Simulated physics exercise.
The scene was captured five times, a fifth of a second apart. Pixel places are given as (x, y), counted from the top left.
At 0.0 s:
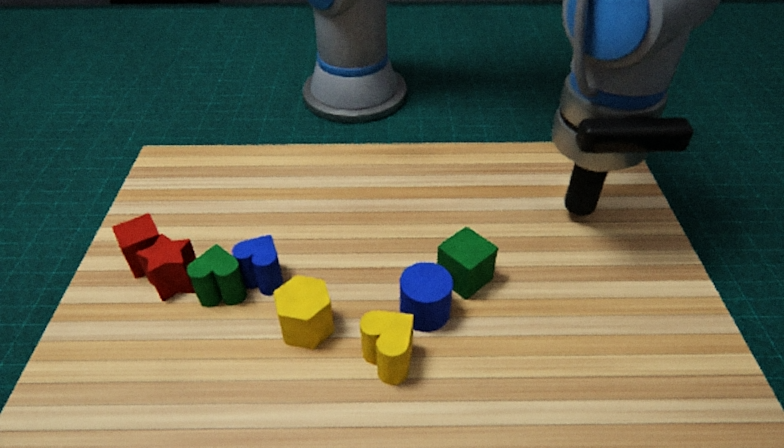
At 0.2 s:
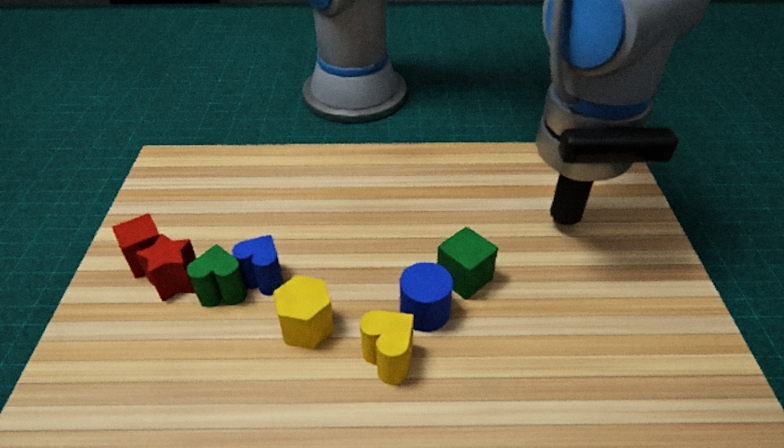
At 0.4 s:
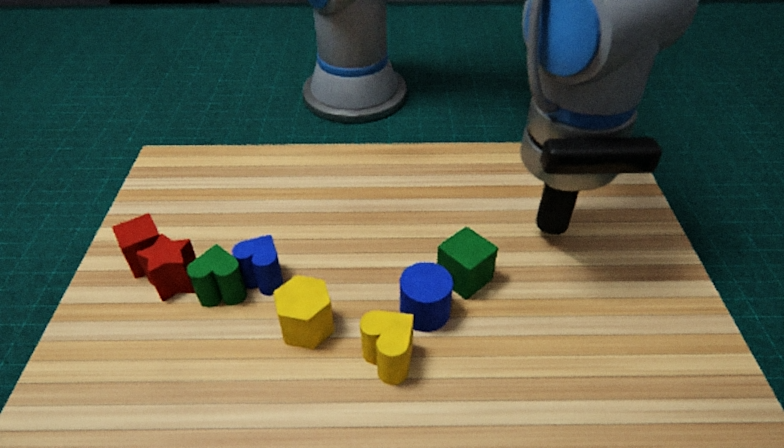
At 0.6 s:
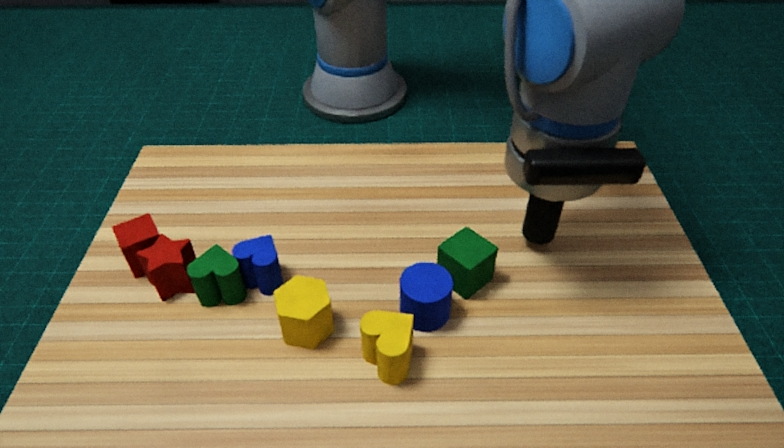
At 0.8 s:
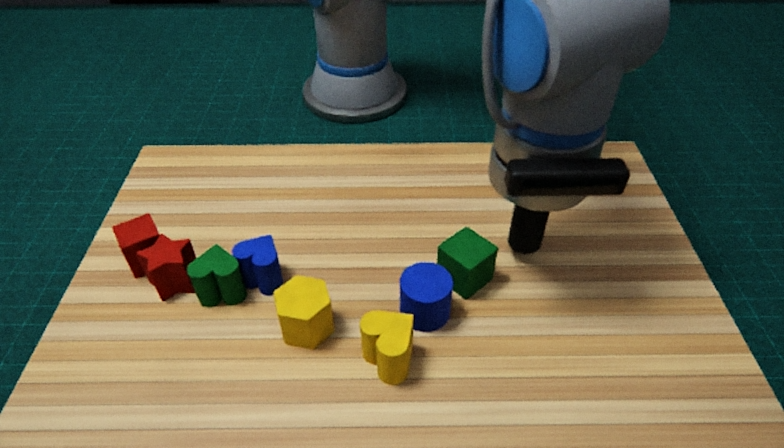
Robot arm moving its black rod slowly left and nearer across a wooden board, while the scattered colourful blocks stay still.
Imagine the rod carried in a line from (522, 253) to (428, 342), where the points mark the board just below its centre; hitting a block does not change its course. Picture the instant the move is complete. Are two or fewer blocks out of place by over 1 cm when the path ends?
Final answer: Yes.
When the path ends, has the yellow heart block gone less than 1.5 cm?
My answer is yes.
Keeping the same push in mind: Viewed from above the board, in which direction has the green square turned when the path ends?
It twists clockwise.
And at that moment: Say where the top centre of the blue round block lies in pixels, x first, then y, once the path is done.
Roughly at (392, 290).
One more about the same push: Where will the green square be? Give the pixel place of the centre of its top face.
I expect it at (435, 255).
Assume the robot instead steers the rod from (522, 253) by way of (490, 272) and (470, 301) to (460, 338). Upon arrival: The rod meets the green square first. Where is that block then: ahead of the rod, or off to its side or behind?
It will get left beside or behind the rod.
The first path, step by step. One third of the way, rod (495, 271); blue round block (423, 282); green square (456, 250), turned 25° clockwise.
Two thirds of the way, rod (463, 300); blue round block (409, 286); green square (436, 255), turned 80° clockwise.
At the end, rod (429, 332); yellow heart block still; blue round block (392, 290); green square (435, 255), turned 80° clockwise.
